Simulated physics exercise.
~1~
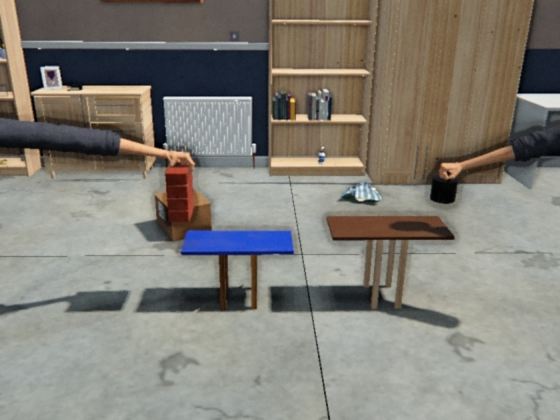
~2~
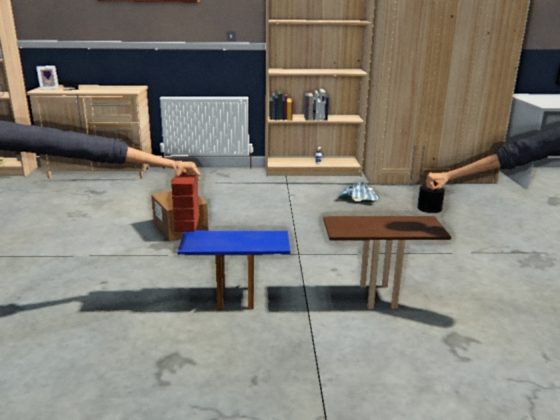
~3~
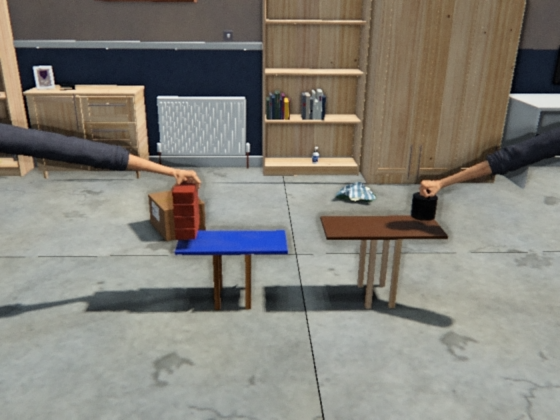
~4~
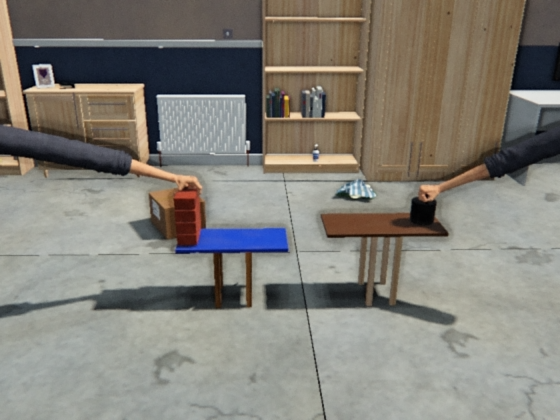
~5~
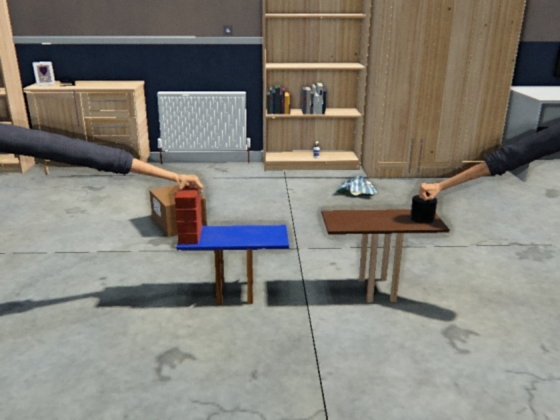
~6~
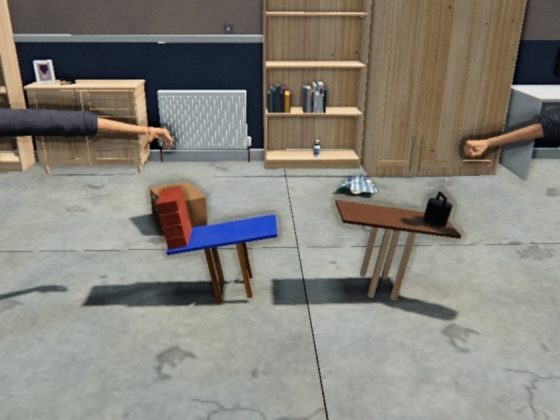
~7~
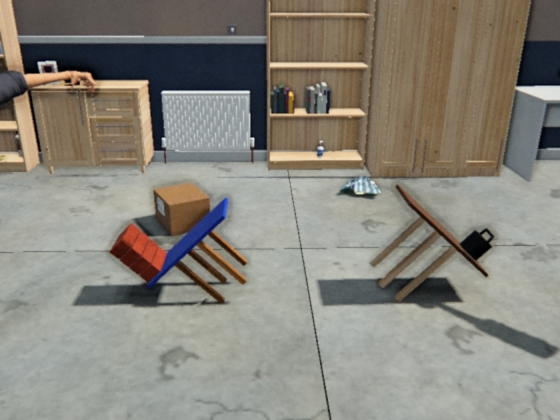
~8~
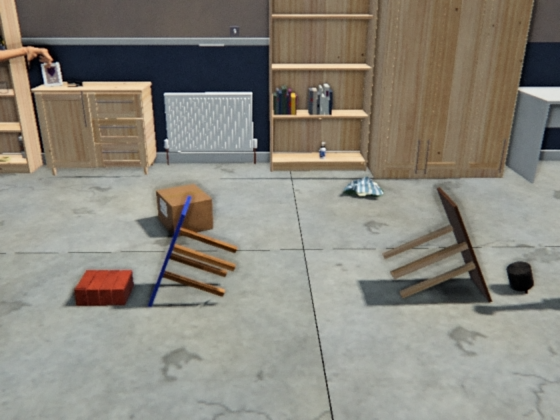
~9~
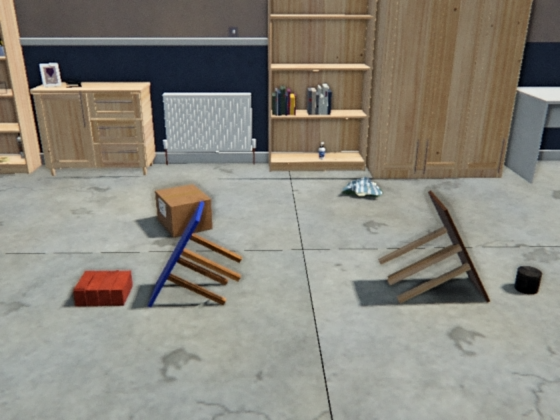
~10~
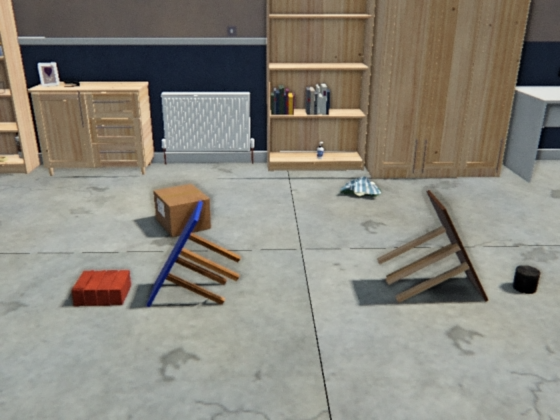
The clip opens with two hands reaching in from opposite sides of a room, one holding a stack of red bricks near a blue trestle, the other a dark object near a small brown table. The hands lower the bricks onto the blue top's left end and the dark object onto the brown top's right end. Then both hands let go and draw back as the two stands start to tilt. The trestle tips left and the table tips right, spilling their loads. Both stands end up toppled, with the bricks and dark object on the floor beside them.
